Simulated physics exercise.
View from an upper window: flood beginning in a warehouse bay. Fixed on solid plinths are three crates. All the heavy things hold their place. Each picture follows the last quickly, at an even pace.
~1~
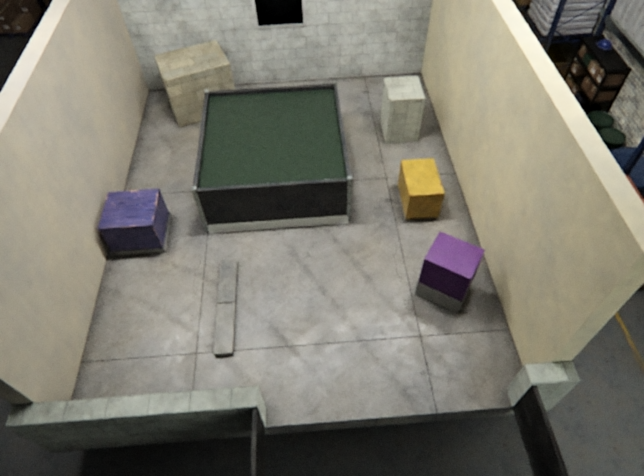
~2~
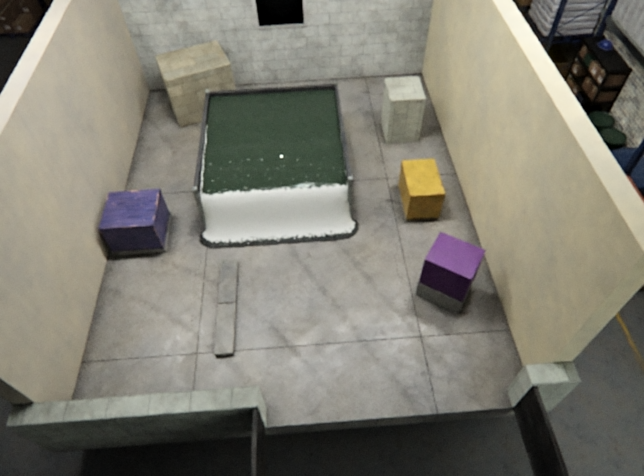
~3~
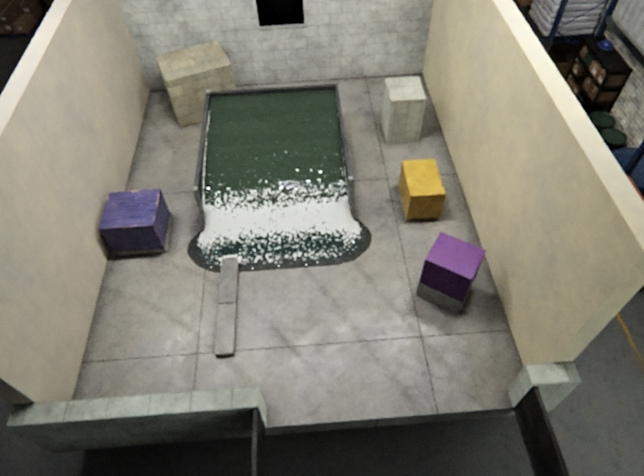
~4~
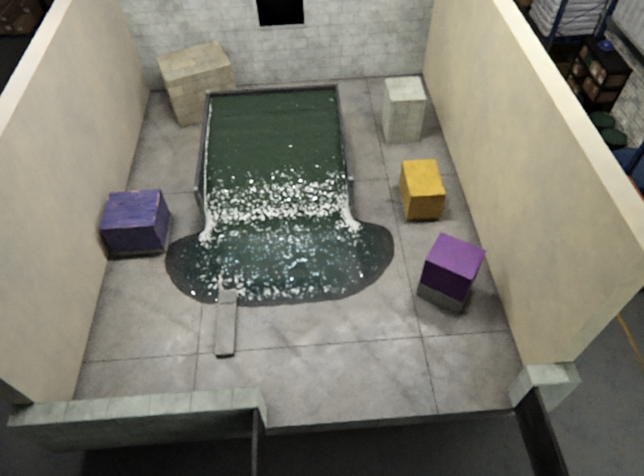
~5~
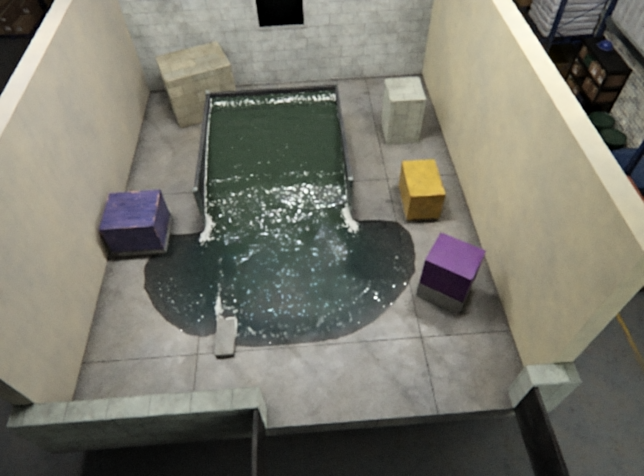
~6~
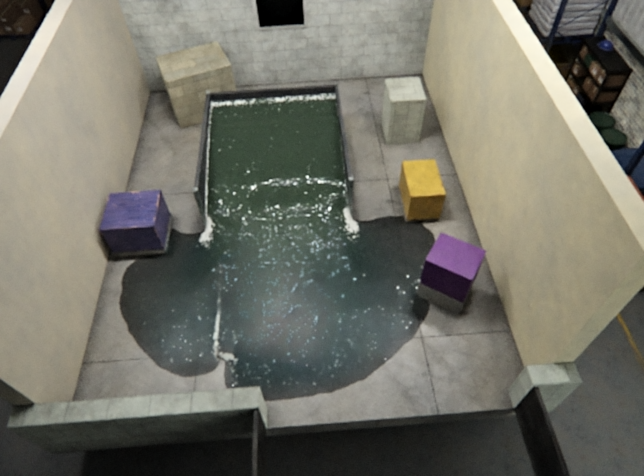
Warehouse bay seen from above, dark green water bursting from an open tank and spreading across the floor between coloured blocks.
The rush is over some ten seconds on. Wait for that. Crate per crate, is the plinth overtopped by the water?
In the end the yellow crate will be a wet one; the blue crate will be a wet one; the purple crate will be a dry one.
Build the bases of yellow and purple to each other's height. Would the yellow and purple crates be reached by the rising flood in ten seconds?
I'd say the yellow crate is unharmed and the purple crate gets swamped.
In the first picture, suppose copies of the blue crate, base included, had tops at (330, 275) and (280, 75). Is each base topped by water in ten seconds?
Outcome, in listed order: Is inundated, is missed.
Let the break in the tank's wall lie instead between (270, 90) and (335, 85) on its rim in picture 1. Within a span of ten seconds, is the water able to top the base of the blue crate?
Looking at the blue, it is hit.
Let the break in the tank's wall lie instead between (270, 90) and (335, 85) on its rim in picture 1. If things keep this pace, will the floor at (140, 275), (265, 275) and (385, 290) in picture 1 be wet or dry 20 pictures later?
Okay, the first is left untouched, the next is left untouched, and the last is left untouched.
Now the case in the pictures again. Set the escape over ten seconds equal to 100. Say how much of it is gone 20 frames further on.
Roughly 60 percent.
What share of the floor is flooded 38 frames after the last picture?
My estimate is near 70 per cent.
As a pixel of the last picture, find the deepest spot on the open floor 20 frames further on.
I'd put it around (143, 264).
A moment on, water covers 45 % of the floor; the yellow crate water round its plinth, the blue crate water round its plinth, the purple crate water round its plinth.
Next, water covers 50 % of the floor; the yellow crate water round its plinth, the blue crate water round its plinth, the purple crate water round its plinth.
Then, water covers 55 % of the floor; the yellow crate water round its plinth, the blue crate water round its plinth, the purple crate water round its plinth.
Later, water covers 70 % of the floor; the yellow crate water round its plinth, the blue crate water round its plinth, the purple crate water round its plinth.
In the end, water covers 85 % of the floor; the yellow crate was topped, the blue crate was topped, the purple crate stayed above the water.
